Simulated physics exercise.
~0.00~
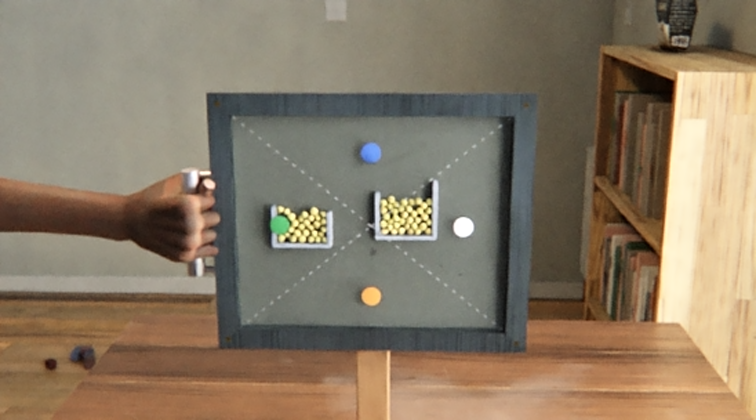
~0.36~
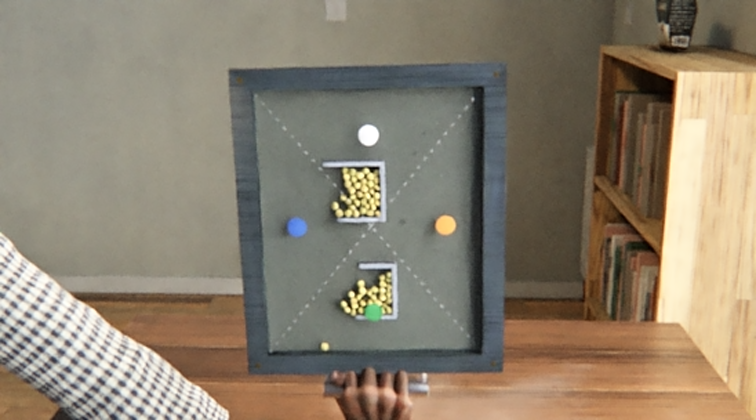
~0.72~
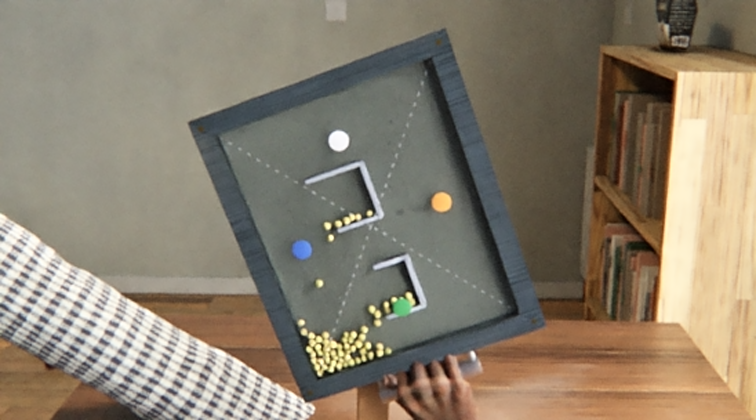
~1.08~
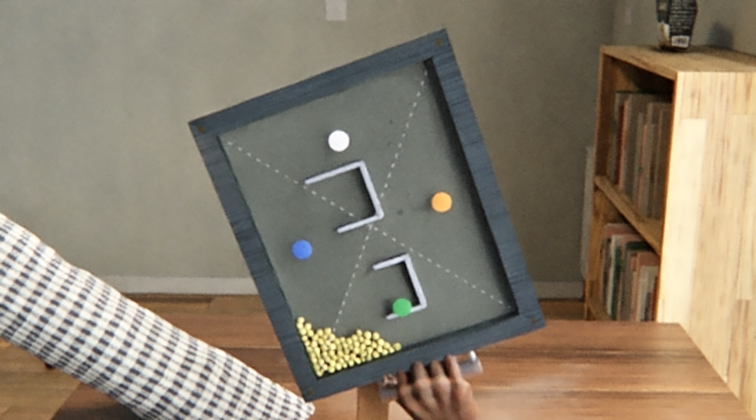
A hand turned an upright dark-framed box anticlockwise, a little past a quarter turn, and the small yellowish beads spilled out of its two open trays, slid downward and settled in a heap in the bottom left corner, leaving both trays empty.
